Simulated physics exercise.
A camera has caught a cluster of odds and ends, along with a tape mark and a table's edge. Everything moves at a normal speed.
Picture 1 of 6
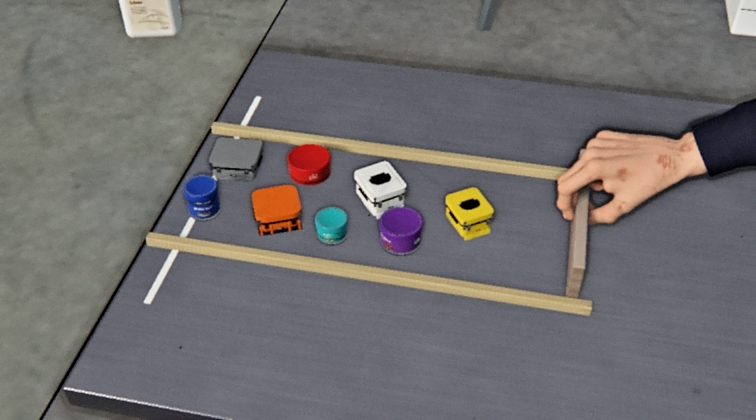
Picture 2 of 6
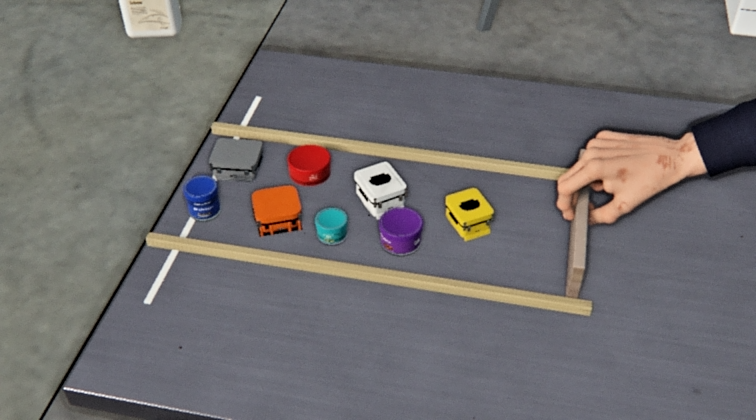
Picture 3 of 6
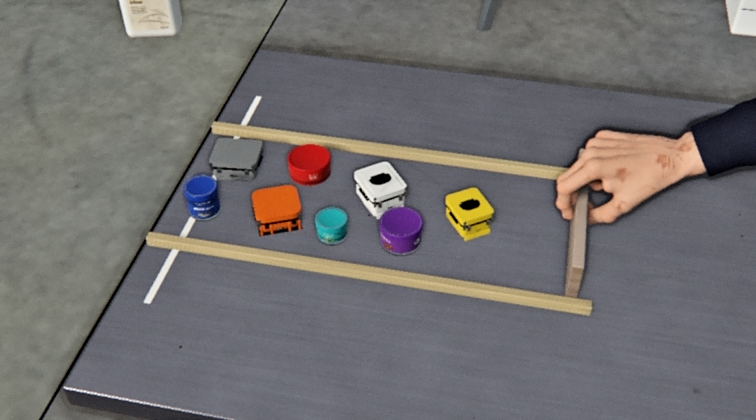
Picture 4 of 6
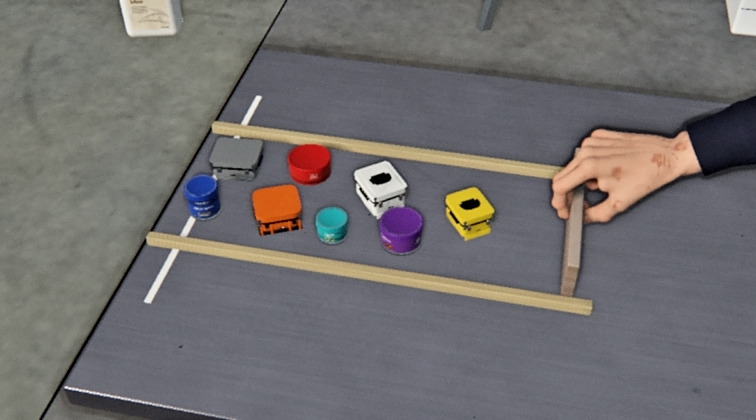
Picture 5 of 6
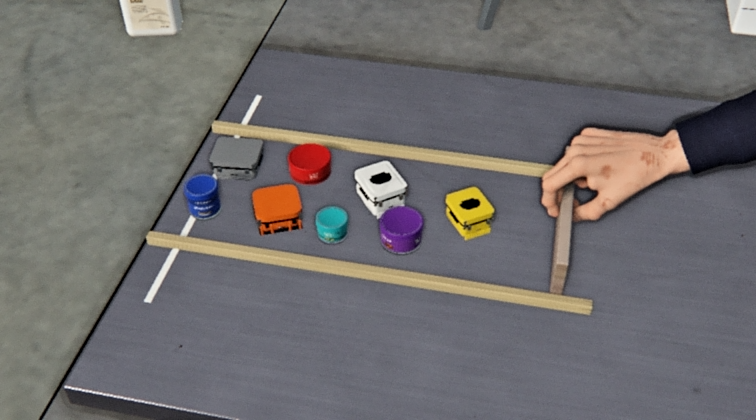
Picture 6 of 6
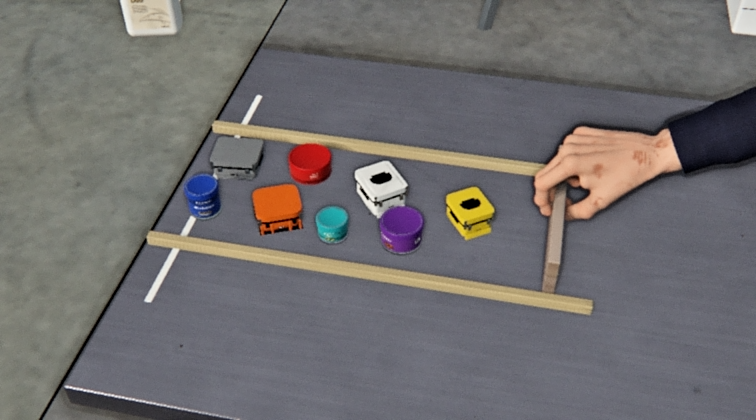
A hand in a dark sleeve grips a wooden board at the right of a grey tabletop, seen from above at an angle. Between two pale wooden strips sit grey, orange, white and yellow cases among blue, red, turquoise and purple round containers, with a white tape line at left. The hand first stays nearly still, then slides the board slightly left, while the containers and camera show no clear movement.
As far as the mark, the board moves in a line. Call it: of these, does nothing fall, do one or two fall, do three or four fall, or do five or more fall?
Three or four fall.
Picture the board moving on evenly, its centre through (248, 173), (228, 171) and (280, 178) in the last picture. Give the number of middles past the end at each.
First 2, then 4, finally 0.
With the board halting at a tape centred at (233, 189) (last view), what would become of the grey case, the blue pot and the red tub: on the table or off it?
The grey case topples down; the blue pot topples down; the red tub stays put.
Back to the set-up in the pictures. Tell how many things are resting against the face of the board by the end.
Tally at the end: 4.
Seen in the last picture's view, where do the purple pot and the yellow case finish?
Purple pot: About (180, 193); yellow case: About (198, 169).
A little later, none off yet; blue pot at rest near (203, 197); grey case at rest near (238, 159); orange case at rest near (278, 210).
Next, none off yet; blue pot at rest near (203, 197); grey case at rest near (231, 158); orange case shifted about its own width near (247, 207).
When it is over, the number that fall off is three or four; down, white case, orange case, grey case and blue pot.
